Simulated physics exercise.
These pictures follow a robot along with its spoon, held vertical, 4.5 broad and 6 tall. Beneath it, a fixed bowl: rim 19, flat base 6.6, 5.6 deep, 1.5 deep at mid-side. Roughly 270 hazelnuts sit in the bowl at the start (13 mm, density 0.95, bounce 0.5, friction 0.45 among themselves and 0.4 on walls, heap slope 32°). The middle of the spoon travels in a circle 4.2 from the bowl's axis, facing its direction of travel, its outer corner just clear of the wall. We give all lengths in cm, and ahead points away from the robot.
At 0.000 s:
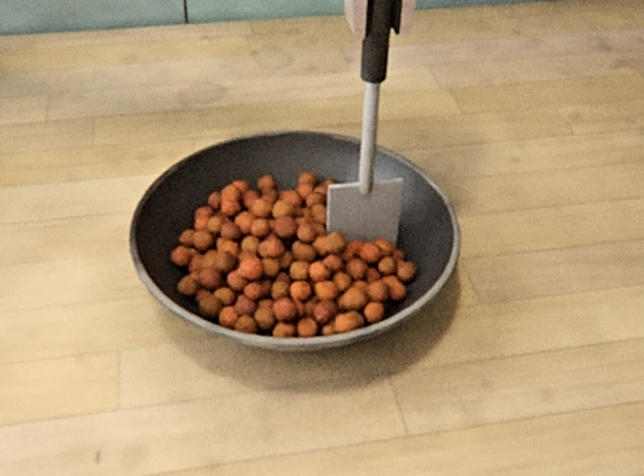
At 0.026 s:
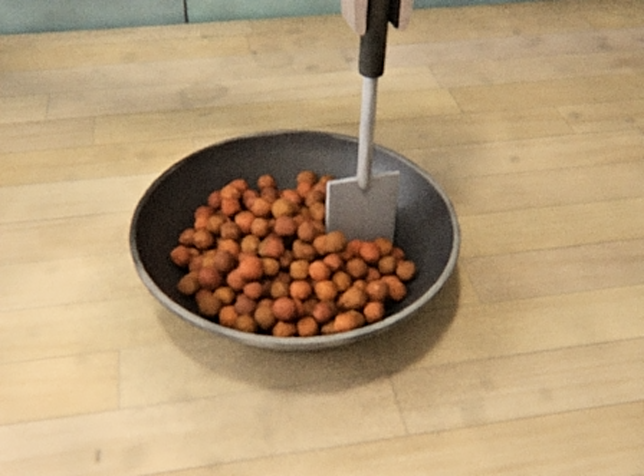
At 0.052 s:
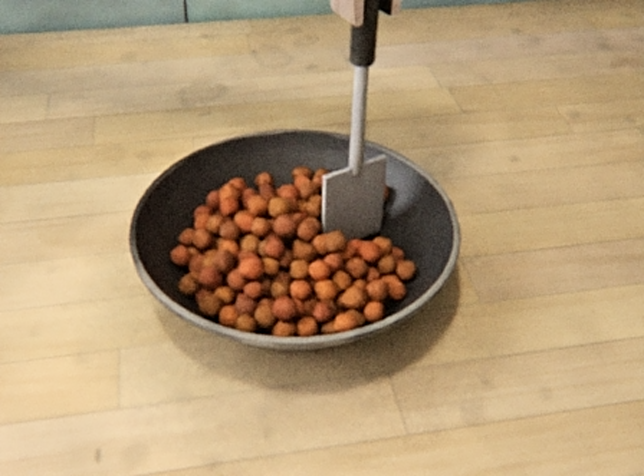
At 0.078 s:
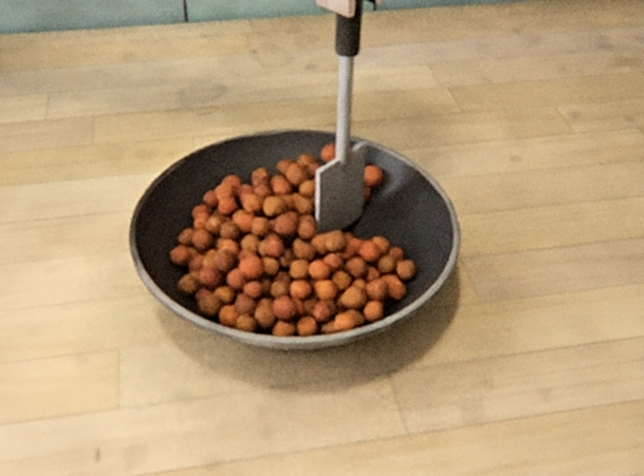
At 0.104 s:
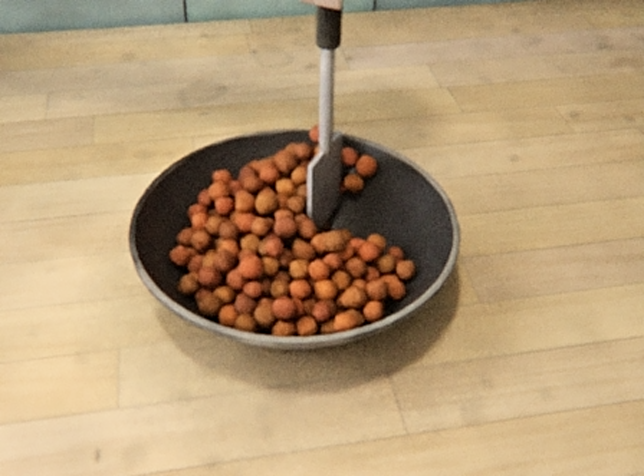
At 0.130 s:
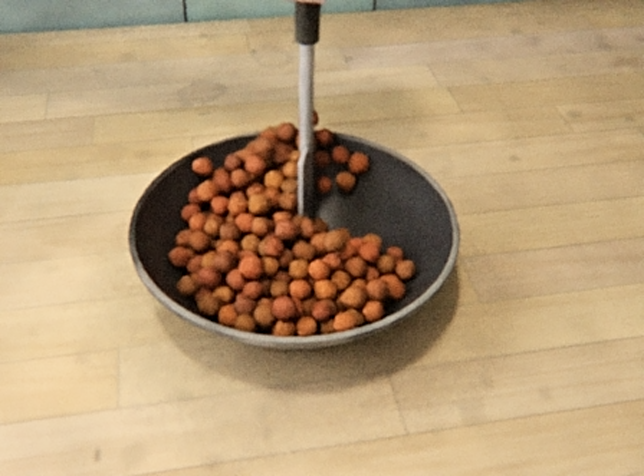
At the start, a spatula-like spoon held upright stands at the right side of a dark bowl of reddish-brown hazelnuts on a wooden surface. The gripper moves it left and away around the far side, its blade turning edge-on, pushing nuts into a heap at the back and leaving bare bowl behind.
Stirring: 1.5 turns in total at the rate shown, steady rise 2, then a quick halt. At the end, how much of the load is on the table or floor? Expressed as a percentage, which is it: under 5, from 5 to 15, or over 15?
The percentage is over 15.
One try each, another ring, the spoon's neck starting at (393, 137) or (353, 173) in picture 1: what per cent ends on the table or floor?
Roughly 10 and 15 per cent.
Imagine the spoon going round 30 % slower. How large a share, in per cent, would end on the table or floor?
15 per cent.
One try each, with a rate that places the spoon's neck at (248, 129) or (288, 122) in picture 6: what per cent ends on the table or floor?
About 50 % for one try and about 35 % for the other, in order.
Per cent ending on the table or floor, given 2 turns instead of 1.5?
25 %.
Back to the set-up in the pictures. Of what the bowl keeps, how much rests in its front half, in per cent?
Close to 50 in a hundred.
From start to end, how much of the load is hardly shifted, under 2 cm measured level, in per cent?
Result: Close to 20 per cent of the load.
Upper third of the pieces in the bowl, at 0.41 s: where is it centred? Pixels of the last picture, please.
(318, 288), roughly.
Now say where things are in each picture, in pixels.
The first picture shows spoon neck at (367, 162), 0° round; upper third of the load around (285, 249), from x 180 to 405, top at y 180; 271 in the bowl.
The second picture shows spoon neck at (365, 157), 6° round; upper third of the load around (285, 246), from x 180 to 405, top at y 180.
The third picture shows spoon neck at (357, 145), 21° round; upper third of the load around (285, 231), from x 180 to 405, top at y 175.
The fourth picture shows spoon neck at (344, 135), 38° round; upper third of the load around (286, 226), from x 180 to 405, top at y 155.
The fifth picture shows spoon neck at (326, 128), 54° round; upper third of the load around (283, 218), from x 180 to 405, top at y 135.
The sixth picture shows spoon neck at (307, 123), 71° round; upper third of the load around (273, 203), from x 180 to 405, top at y 120; 271 in the bowl.
After 0.41 s, 254° round, highest piece 9 above the table; 237 in the bowl, 23 on the table or floor, 11 in flight or on the tool.
After 0.69 s, 76° round, highest piece 7 above the table; 212 in the bowl, 58 on the table or floor, 1 in flight or on the tool.
After 1.03 s, 180° round, highest piece 5 above the table; 209 in the bowl, 62 on the table or floor.
After 1.73 s, 180° round, highest piece 5 above the table; 209 in the bowl, 62 on the table or floor.
At rest, 209 in the bowl, 62 on the table or floor. That is 23 % on the table or floor.
